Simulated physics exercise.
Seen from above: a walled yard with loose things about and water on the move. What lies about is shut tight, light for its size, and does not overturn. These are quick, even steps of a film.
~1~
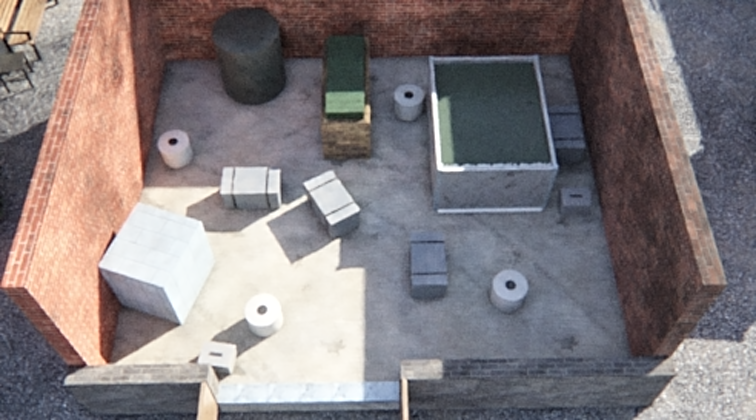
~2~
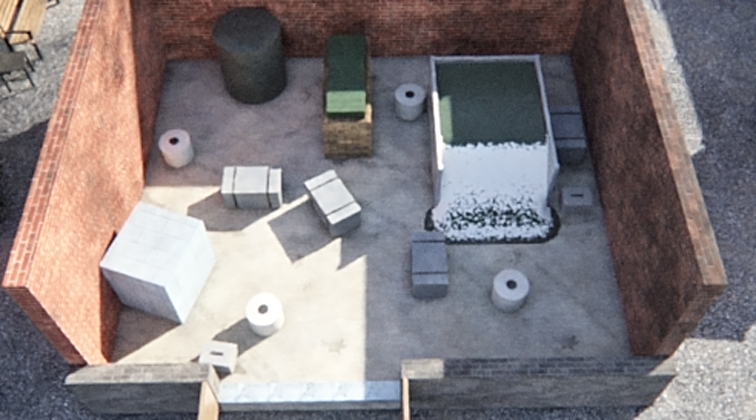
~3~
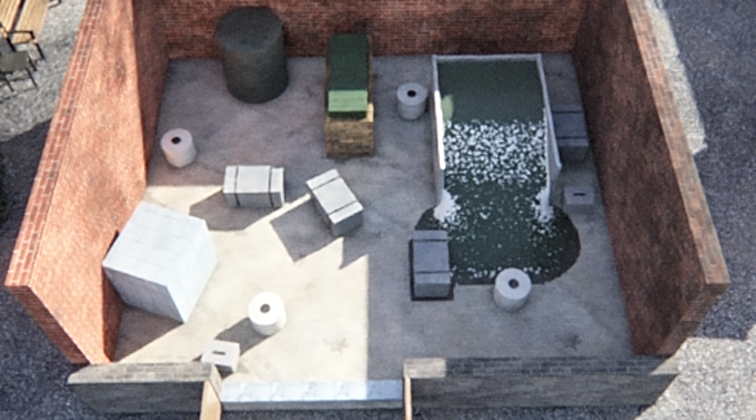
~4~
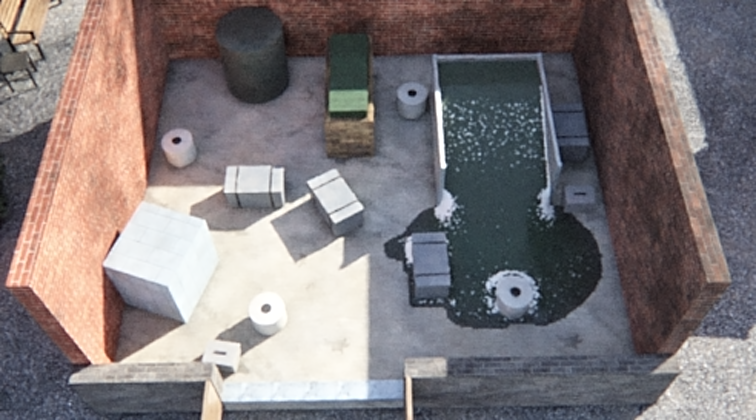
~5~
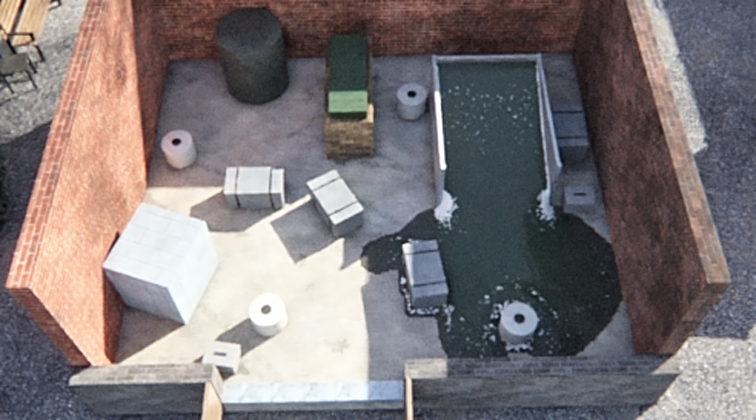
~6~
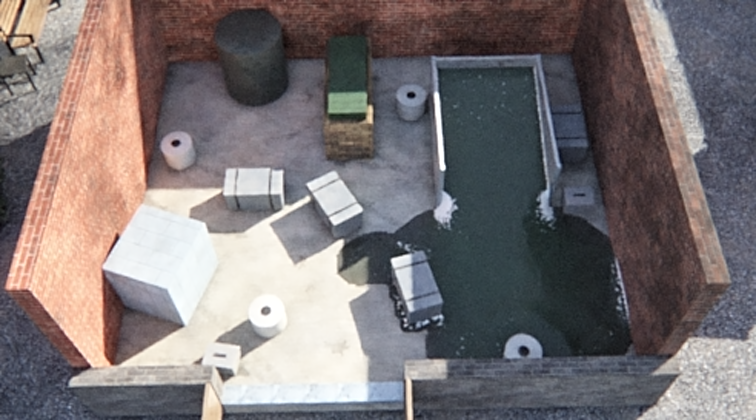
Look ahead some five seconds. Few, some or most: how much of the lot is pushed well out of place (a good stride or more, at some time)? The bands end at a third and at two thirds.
That comes to between one and two thirds.
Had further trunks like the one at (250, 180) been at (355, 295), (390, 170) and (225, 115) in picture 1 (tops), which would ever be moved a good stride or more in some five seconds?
One after the other: Pushed that far, no, short of that.
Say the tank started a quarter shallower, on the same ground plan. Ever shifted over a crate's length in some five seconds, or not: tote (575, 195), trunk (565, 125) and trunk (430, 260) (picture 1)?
As listed: Pushed that far, that far or more, that far or more.
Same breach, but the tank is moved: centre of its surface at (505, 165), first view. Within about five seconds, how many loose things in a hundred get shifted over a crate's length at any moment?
Some 60 per cent.
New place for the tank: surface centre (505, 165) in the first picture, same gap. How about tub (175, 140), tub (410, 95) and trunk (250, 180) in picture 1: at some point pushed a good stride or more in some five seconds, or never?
One after the other: Never so far, never so far, not that far.
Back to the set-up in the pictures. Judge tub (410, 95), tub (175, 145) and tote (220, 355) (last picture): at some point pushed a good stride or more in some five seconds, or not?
In turn: Under that, under that, yes.
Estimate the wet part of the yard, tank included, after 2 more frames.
Roughly 35 per cent.
A moment on, 2 of 10 are well off their spots; 1 afloat.
Next, 1 of 10 are well off their spots; 1 afloat.
Later, 5 of 10 are well off their spots; 4 afloat.
In the end, 6 of 10 are well off their spots, and 6 have been at some point; 4 afloat.
